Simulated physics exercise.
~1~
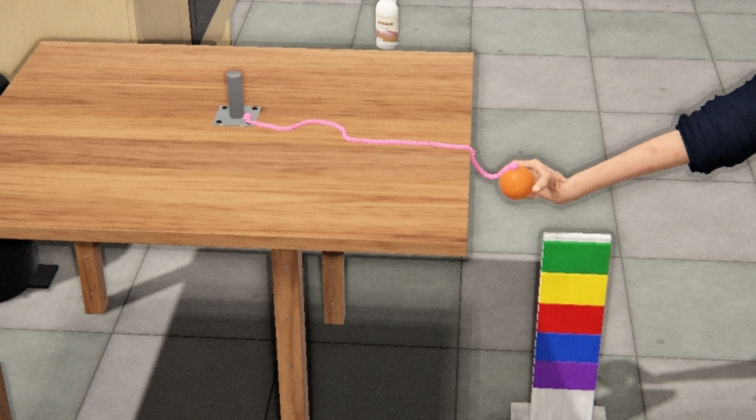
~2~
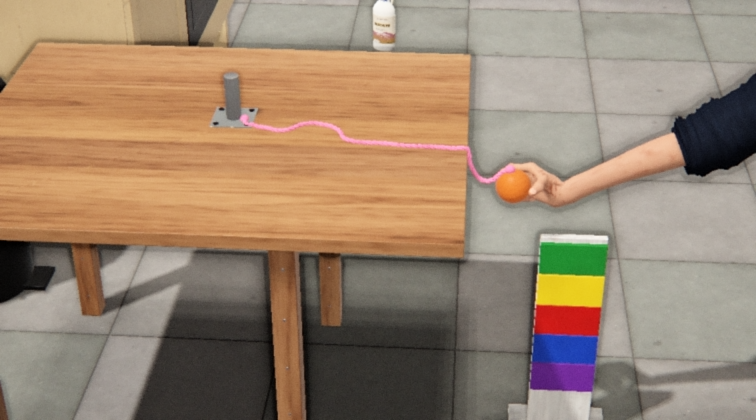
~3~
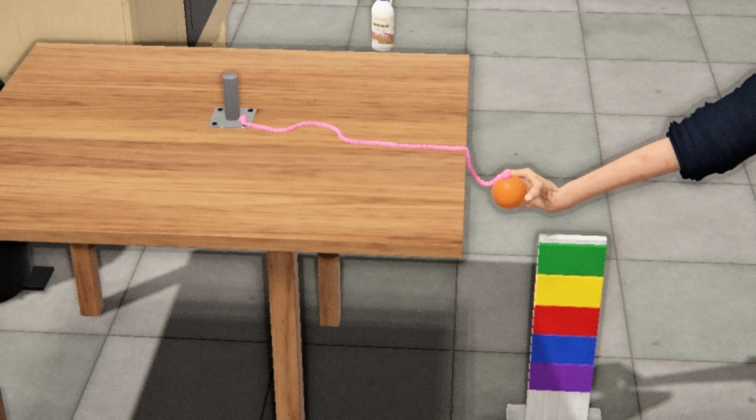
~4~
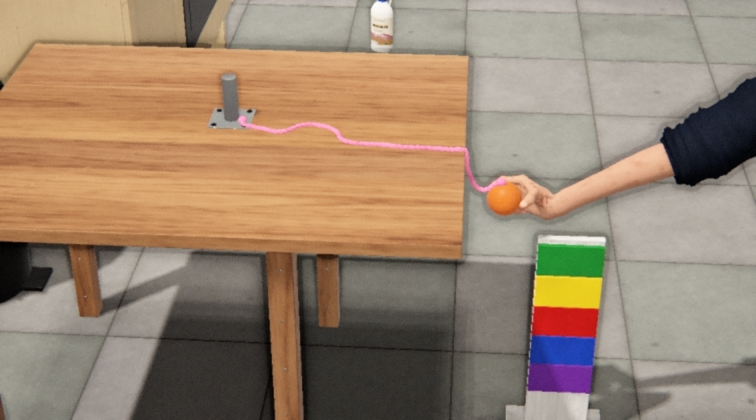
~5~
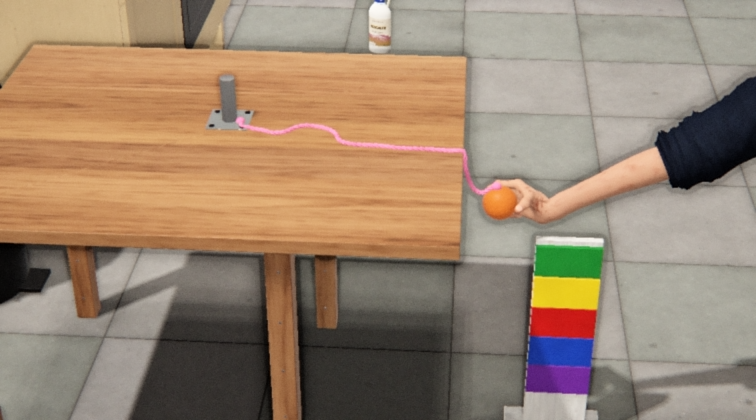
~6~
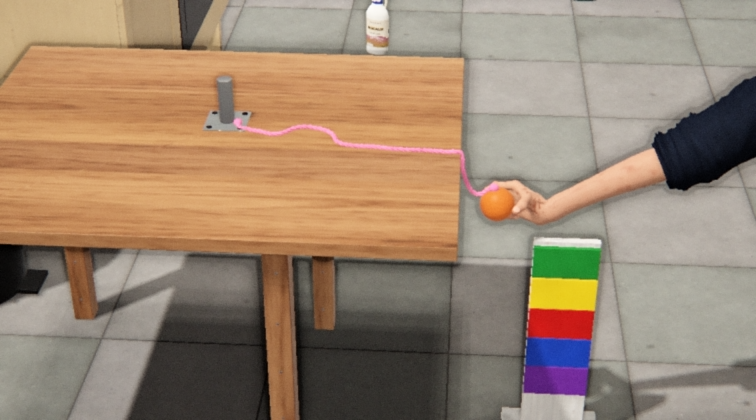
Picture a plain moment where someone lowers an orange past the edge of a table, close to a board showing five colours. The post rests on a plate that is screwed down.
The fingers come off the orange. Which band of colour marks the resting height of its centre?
The green band marks it.
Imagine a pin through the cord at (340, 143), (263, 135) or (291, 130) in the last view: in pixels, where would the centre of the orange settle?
Estimated pixels in sequence: (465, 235), (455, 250) and (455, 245).
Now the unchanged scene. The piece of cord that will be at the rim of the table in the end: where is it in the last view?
Answer: The point at (428, 151).
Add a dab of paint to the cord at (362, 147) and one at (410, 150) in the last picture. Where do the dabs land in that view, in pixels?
The first settles around (396, 141), the second around (443, 147).
A little later, orange near (480, 251); level with green.
Next, orange near (437, 244); level with green.
Later still, orange near (448, 254); level with green.
When it is over, orange near (453, 255); level with green. The green one.
